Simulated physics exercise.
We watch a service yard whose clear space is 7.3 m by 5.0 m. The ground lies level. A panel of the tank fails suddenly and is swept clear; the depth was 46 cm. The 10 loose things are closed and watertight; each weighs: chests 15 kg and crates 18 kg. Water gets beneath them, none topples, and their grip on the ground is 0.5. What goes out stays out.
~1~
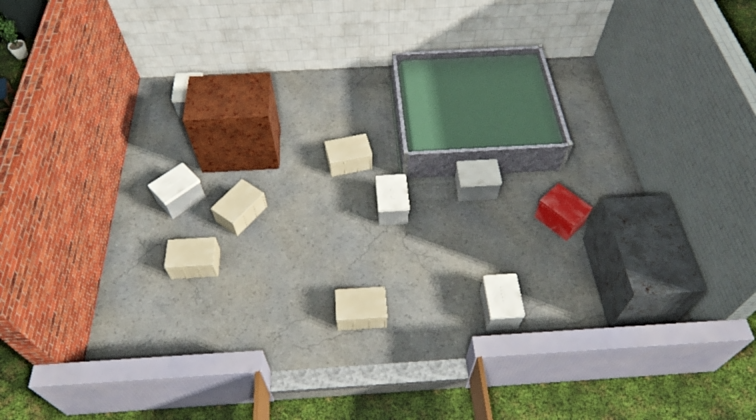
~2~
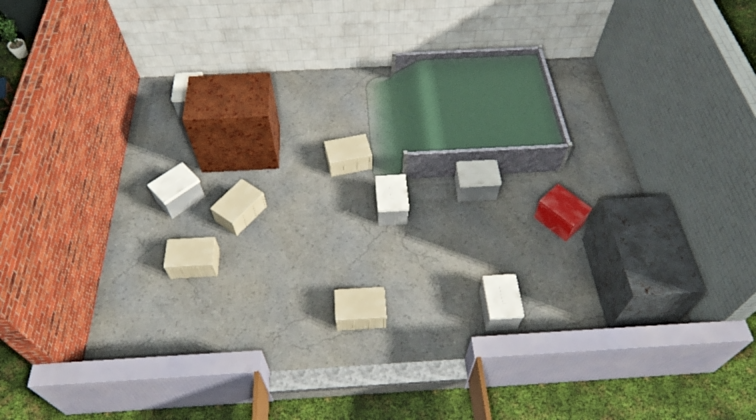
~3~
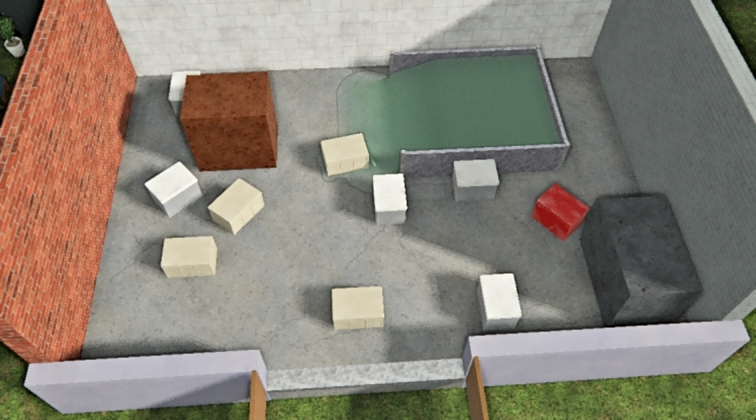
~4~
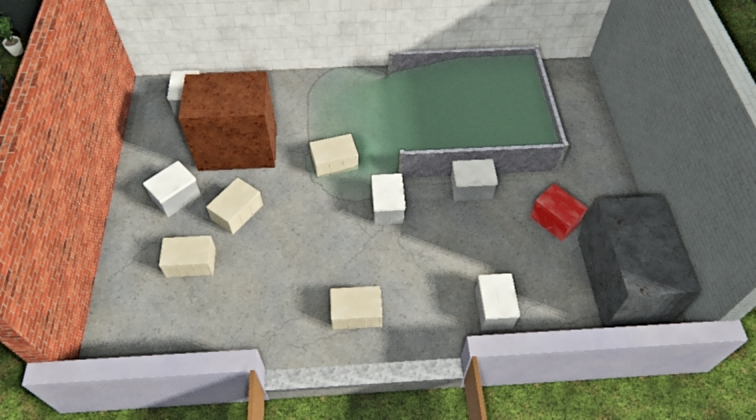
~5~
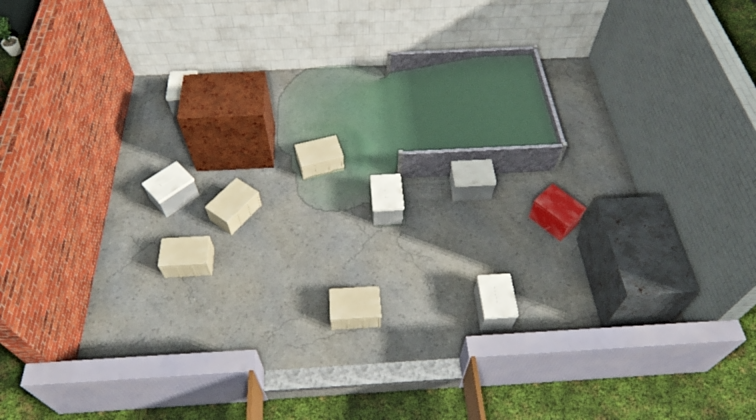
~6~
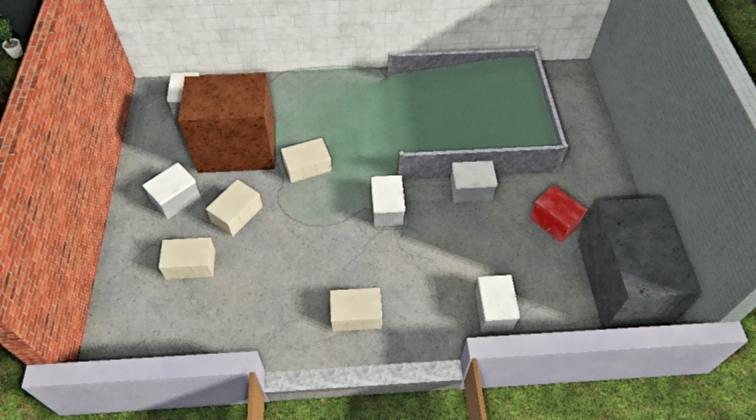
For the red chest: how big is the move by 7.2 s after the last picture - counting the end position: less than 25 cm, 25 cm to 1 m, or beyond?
The red chest barely shifts.
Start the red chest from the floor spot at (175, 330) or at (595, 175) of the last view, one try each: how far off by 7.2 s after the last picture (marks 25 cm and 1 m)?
In turn: It gets carried off; it holds its place.
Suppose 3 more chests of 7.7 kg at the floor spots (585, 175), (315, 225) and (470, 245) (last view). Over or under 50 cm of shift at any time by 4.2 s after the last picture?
In turn: Less, more, short of it.
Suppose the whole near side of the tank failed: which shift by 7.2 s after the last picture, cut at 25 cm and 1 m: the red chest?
Then the red chest moves a short way.
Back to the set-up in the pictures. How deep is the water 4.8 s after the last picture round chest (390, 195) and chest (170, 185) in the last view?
About 1 and 13 cm.
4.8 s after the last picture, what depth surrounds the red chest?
Roughly 0 cm.
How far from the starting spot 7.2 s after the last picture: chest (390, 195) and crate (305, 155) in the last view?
In that order: 0 cm, 250 cm.
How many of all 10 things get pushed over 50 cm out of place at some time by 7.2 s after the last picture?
I count 6.
Then, 0.9 s after the last picture the red chest is near (561, 206), 0.0 m from its start, aground; 0 of 10 are out; 0 afloat.
Then, 2.8 s after the last picture the red chest is near (561, 206), 0.0 m from its start, aground; 0 of 10 are out; 3 afloat.
Then, 4.8 s after the last picture the red chest is near (561, 206), 0.0 m from its start, aground; 0 of 10 are out; 5 afloat.
Then, 7.2 s after the last picture the red chest is near (561, 206), 0.0 m from its start, aground; 0 of 10 are out; 4 afloat.
